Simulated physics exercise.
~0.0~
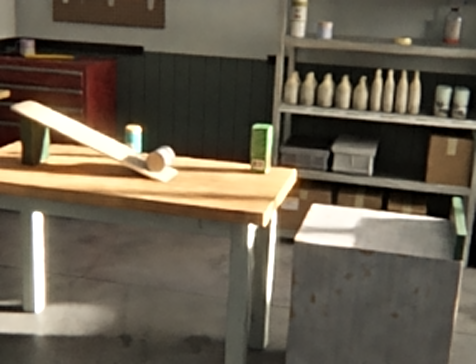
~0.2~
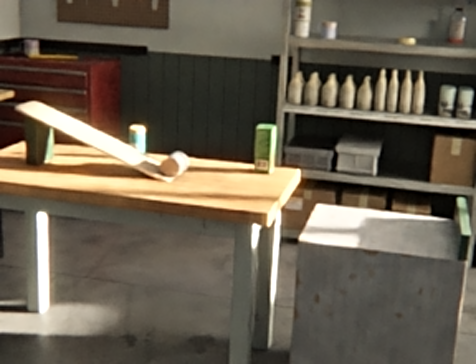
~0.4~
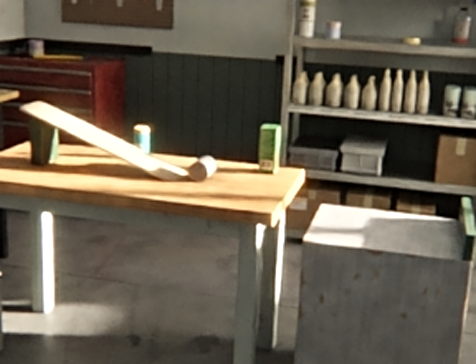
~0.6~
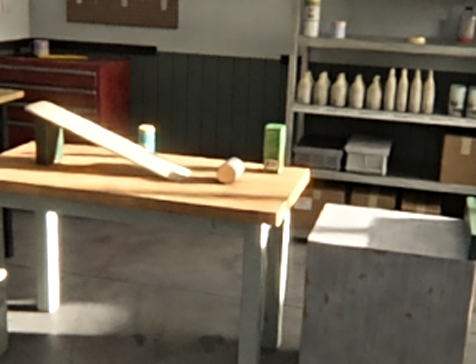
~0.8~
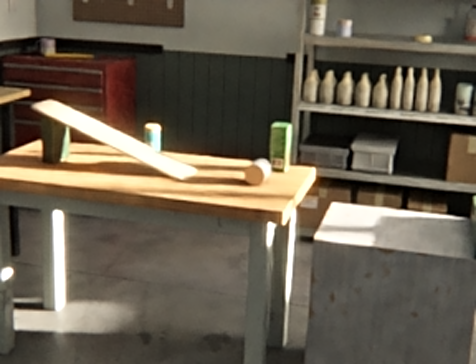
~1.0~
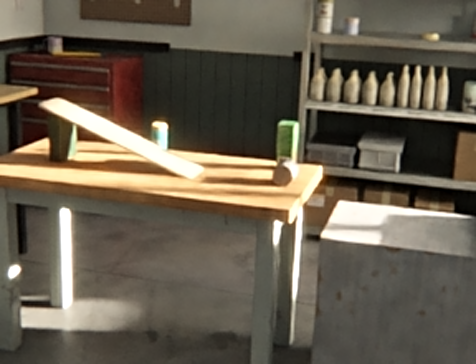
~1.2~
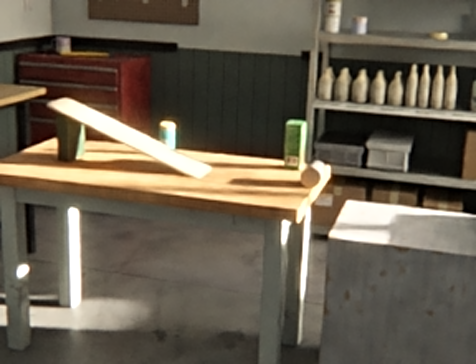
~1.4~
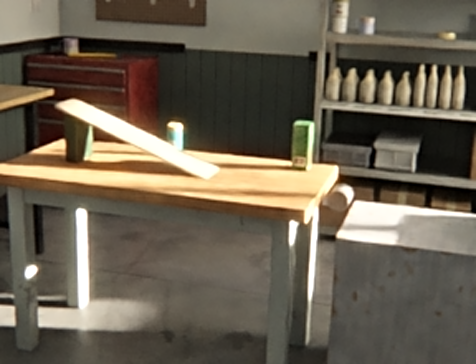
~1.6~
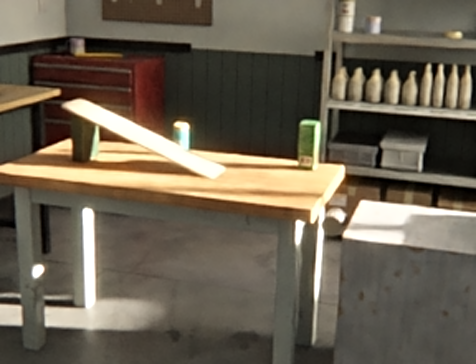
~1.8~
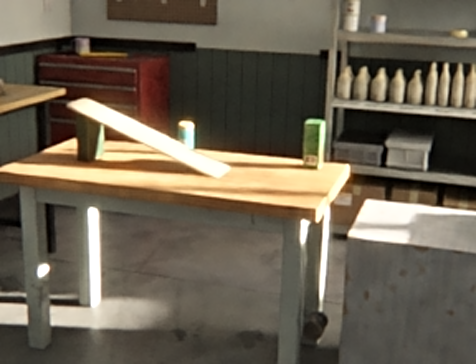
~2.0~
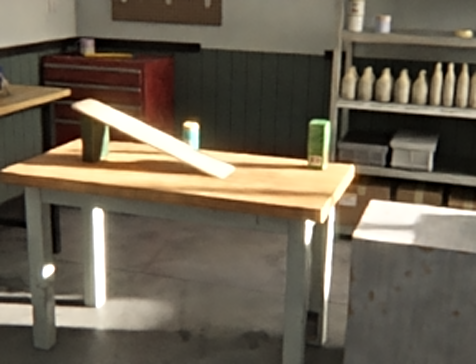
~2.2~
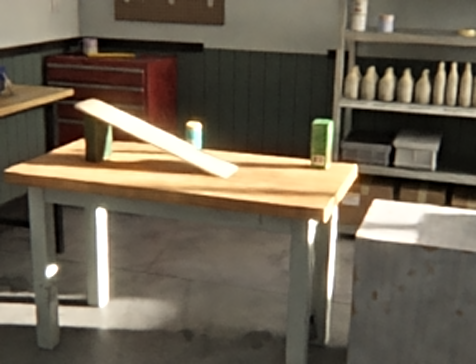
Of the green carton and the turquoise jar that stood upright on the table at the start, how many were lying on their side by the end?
None of them were. The green carton and the turquoise jar were both still standing upright on the table at the end.
